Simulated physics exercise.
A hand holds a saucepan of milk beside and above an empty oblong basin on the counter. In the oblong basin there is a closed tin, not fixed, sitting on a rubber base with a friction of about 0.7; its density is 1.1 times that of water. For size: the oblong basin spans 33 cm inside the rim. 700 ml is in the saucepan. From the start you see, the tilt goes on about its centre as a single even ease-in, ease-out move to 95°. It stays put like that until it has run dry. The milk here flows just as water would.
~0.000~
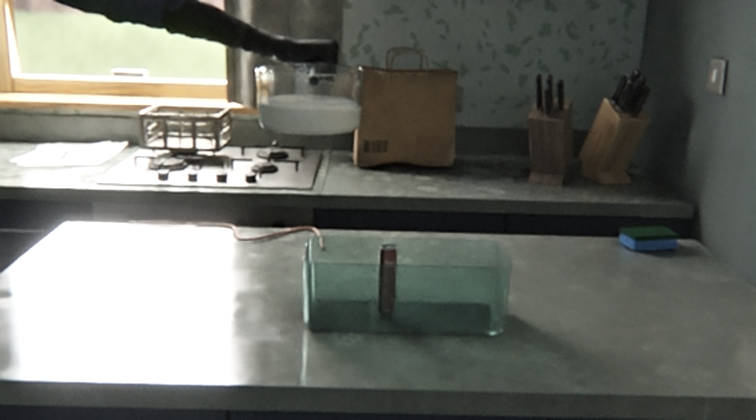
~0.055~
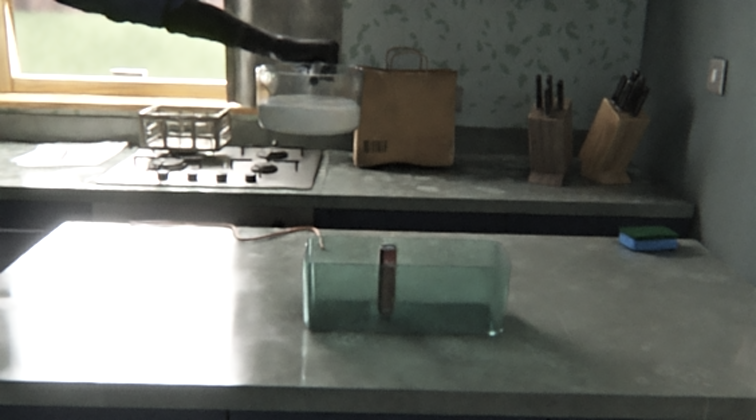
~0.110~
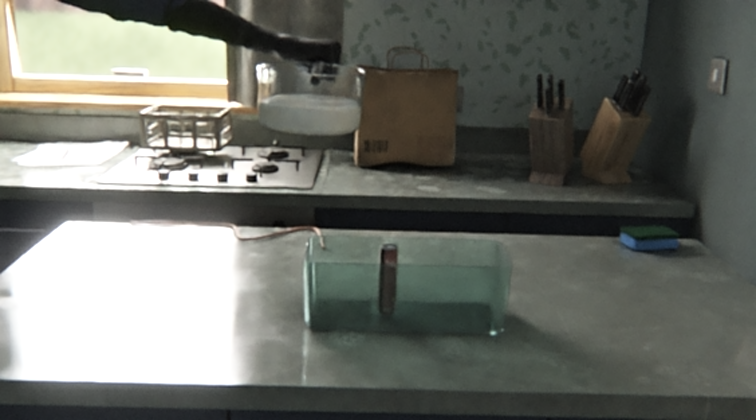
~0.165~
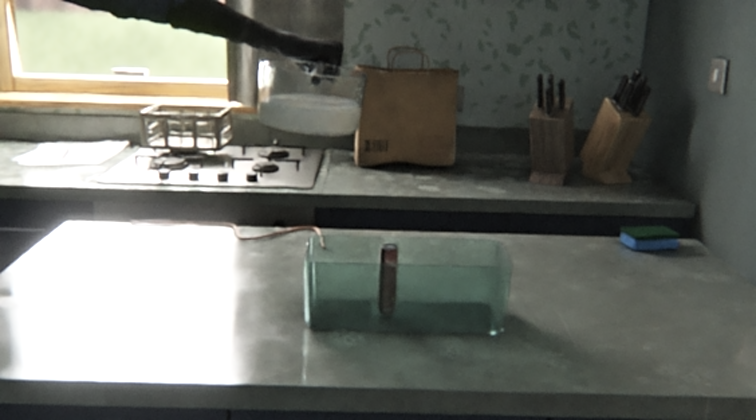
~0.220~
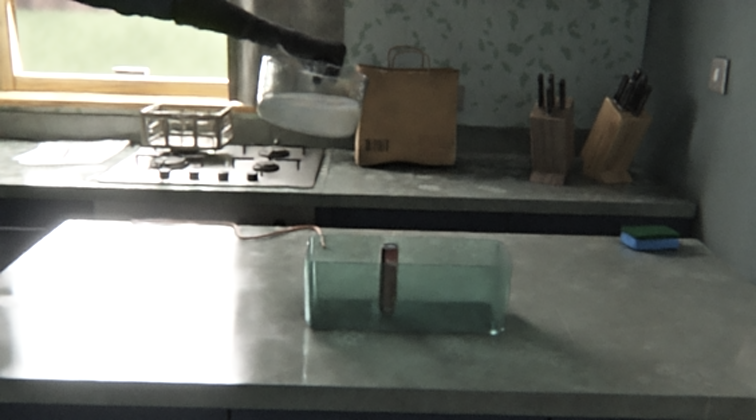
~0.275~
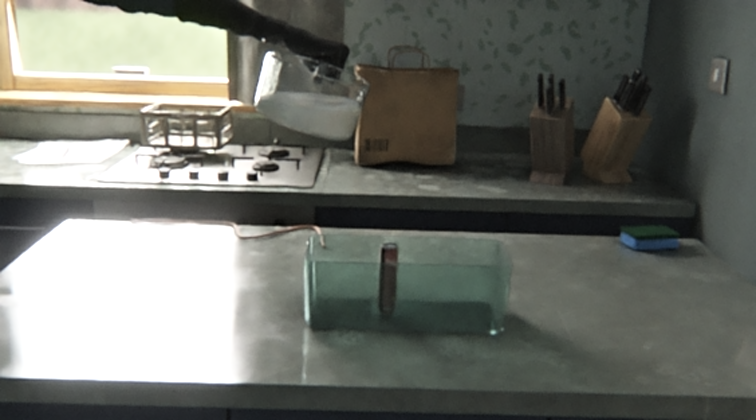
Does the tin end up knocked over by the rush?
No.
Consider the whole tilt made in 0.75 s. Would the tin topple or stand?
With that tilt, the tin stays on its base.
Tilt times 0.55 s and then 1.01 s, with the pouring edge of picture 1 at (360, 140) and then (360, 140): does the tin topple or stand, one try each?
The tin overturns the first time and overturns the second time.
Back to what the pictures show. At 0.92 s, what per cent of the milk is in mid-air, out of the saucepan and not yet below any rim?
30 per cent or so.
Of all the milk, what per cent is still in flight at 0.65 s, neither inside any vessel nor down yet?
Estimate: Some 24 % of the total.
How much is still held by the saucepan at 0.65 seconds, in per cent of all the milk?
I'd estimate some 76 % remains.
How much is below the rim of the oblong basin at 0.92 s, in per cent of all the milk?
42 per cent, give or take a little.
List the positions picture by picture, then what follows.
Tilt 0°; pouring edge (363, 72); surface from (261, 100) to (360, 103); the oblong basin's rim runs from (306, 250) to (506, 255); the tin's top is at (388, 250), in the first frame.
Tilt 1°; pouring edge (363, 72); surface from (261, 100) to (359, 103), in the second frame.
Tilt 3°; pouring edge (365, 74); surface from (261, 100) to (360, 104), in the third frame.
Tilt 6°; pouring edge (366, 77); surface from (261, 99) to (360, 103), in the fourth frame.
Tilt 11°; pouring edge (368, 81); surface from (261, 97) to (361, 103), in the fifth frame.
Tilt 16°; pouring edge (369, 86); surface from (259, 96) to (361, 104), in the sixth frame.
By 0.65 s the tilt is 68° and 76 per cent is still to pour; the tin stands where it began.
By 0.92 s the tilt is 93° and 29 per cent is still to pour; the tin stands where it began.
By 1.20 s the tilt is 95° and 7 per cent is still to pour; the tin stands where it began.
By 1.51 s the tilt is 95° and 1 per cent is still to pour; the tin stands where it began.
At rest the tin stands where it began.
